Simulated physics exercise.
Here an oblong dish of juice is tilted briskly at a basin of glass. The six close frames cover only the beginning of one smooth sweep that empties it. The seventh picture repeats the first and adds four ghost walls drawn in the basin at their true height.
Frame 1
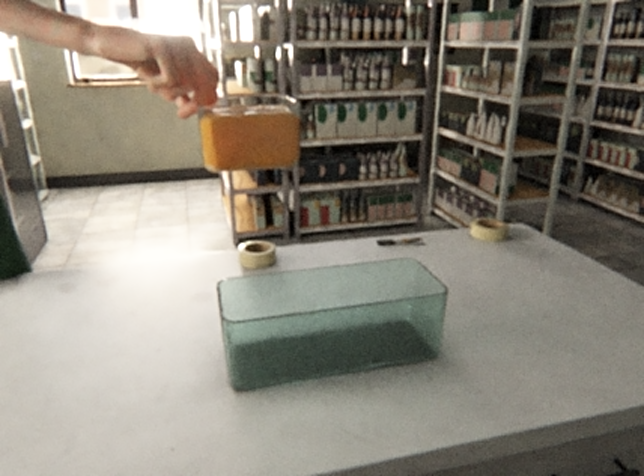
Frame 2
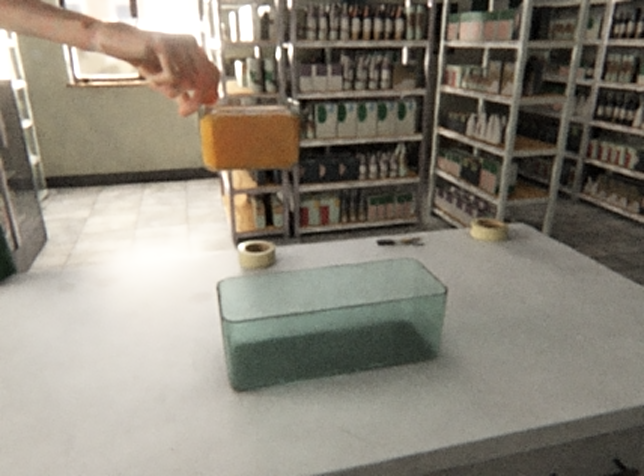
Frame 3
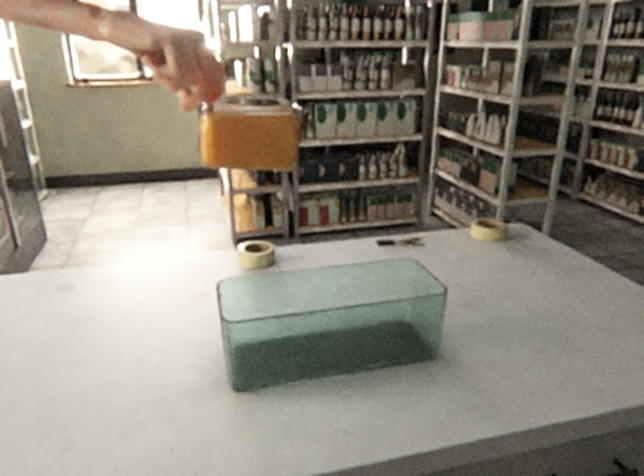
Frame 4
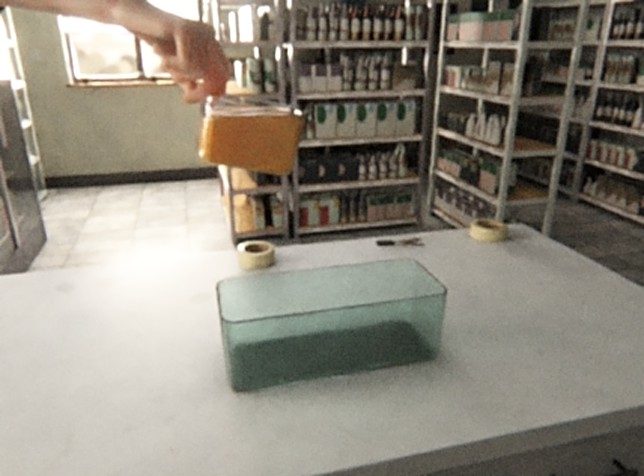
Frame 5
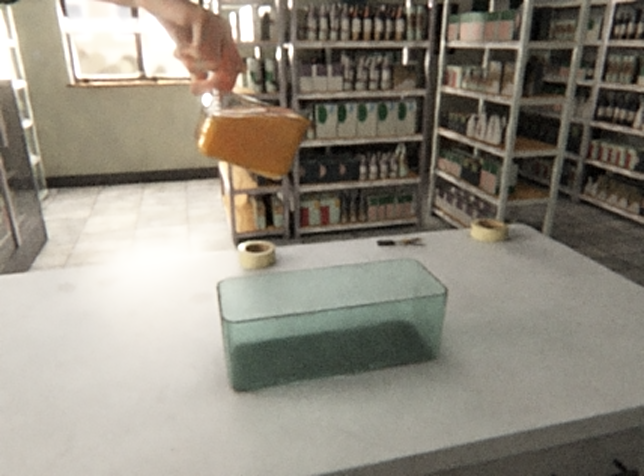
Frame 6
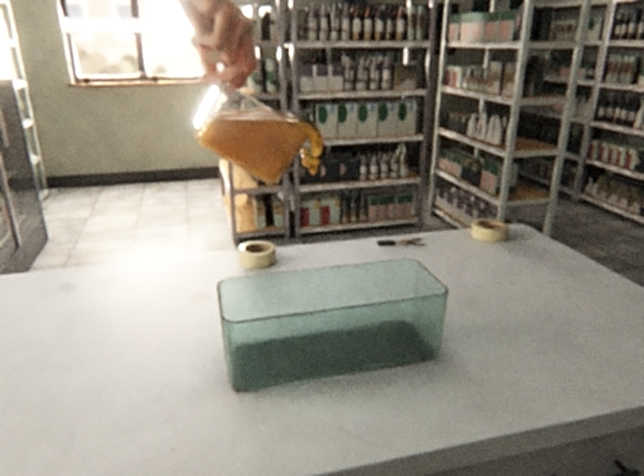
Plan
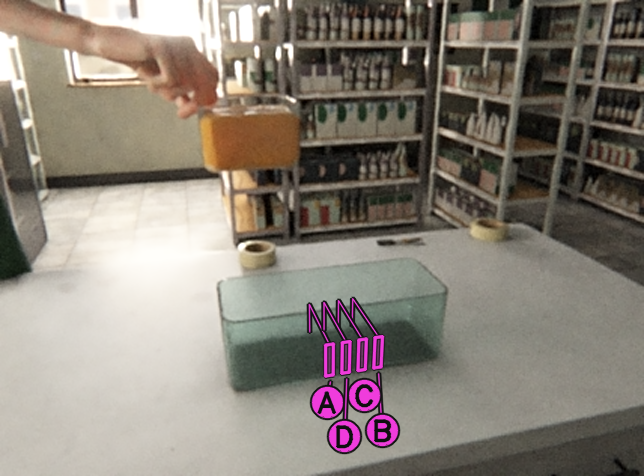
A hand held an oblong clear dish of orange juice upright above a greenish glass basin on a white table, then tilted it briskly to the right until juice came over the lip.
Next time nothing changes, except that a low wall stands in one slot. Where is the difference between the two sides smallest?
Go for B.
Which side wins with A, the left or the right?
More ends on the right.
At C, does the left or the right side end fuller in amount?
The right one.
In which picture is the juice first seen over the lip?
In picture 5.
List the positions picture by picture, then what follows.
The first picture shows upright, lip at (291, 99); basin from (230, 389) to (438, 354); nothing has left yet.
The second picture shows upright, lip at (292, 100); nothing has left yet.
The third picture shows tipped about 6°, lip at (294, 104); nothing has left yet.
The fourth picture shows tipped about 13°, lip at (296, 110); nothing has left yet.
The fifth picture shows tipped about 23°, lip at (299, 119); juice is over the lip, down to (303, 120).
The sixth picture shows tipped about 34°, lip at (301, 129); juice is over the lip, down to (309, 168).
On the marked copy, A at (330, 381); B at (378, 373); C at (362, 376); D at (346, 378).
If A is chosen, about 6 % ends left of the wall and 90 % right of it; 4 % is lost outside.
If B is chosen, about 50 % ends left of the wall and 46 % right of it; 4 % is lost outside.
If C is chosen, about 32 % ends left of the wall and 65 % right of it; 4 % is lost outside.
If D is chosen, about 22 % ends left of the wall and 74 % right of it; 4 % is lost outside.
